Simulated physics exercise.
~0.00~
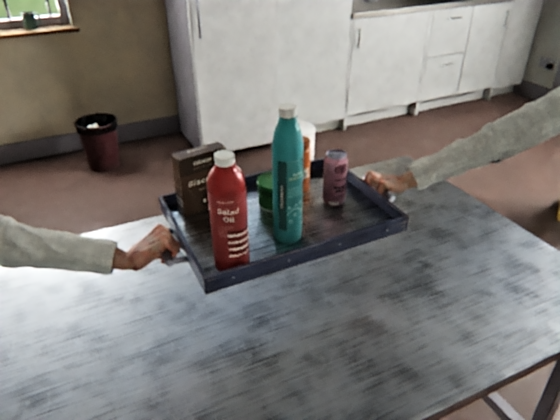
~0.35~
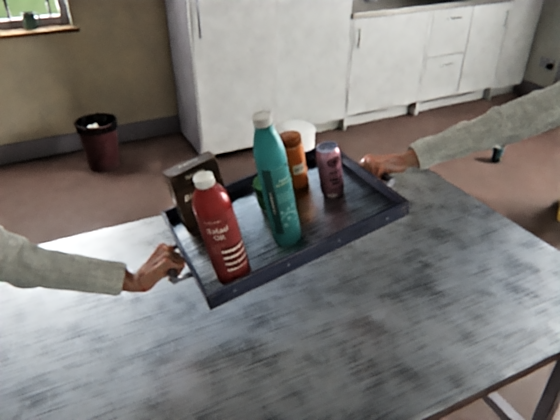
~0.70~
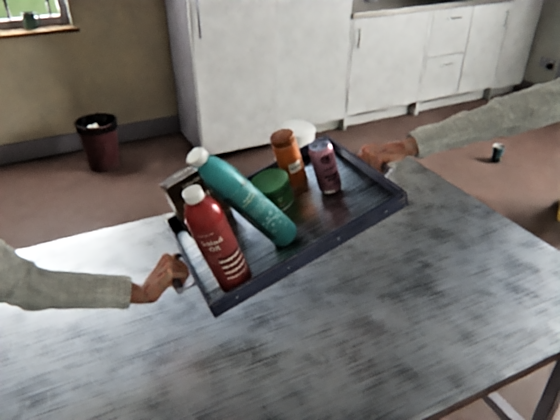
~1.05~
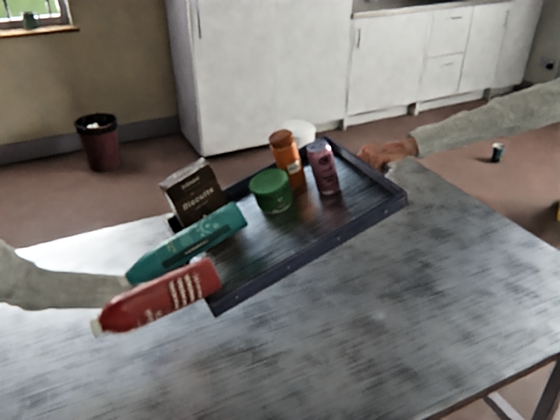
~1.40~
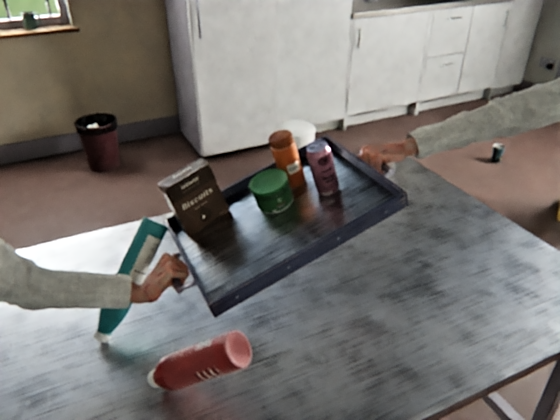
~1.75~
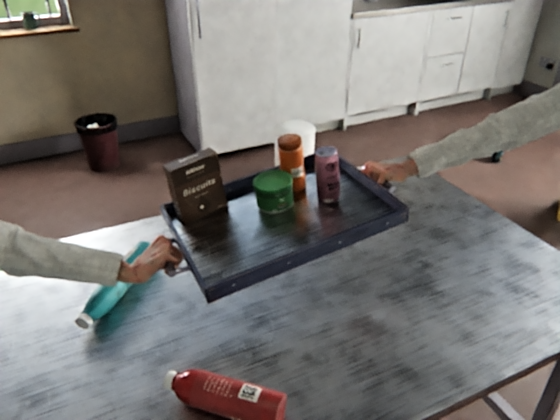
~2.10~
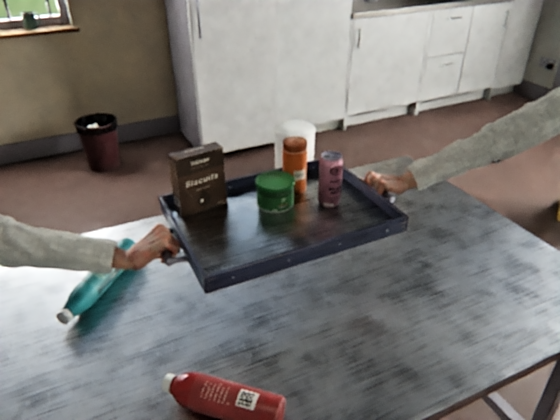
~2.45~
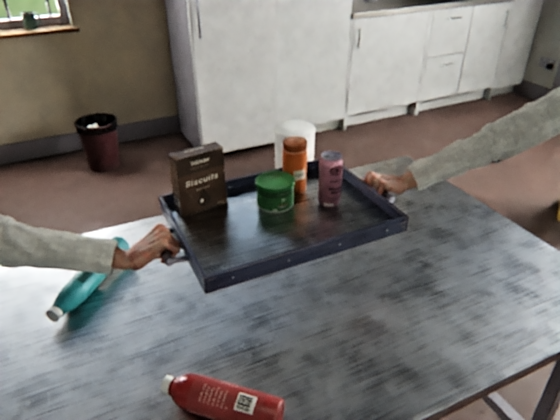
Turquoise and red bottles toppling off a hand-held tray tipped left onto the table, the remaining items staying aboard as it levels.
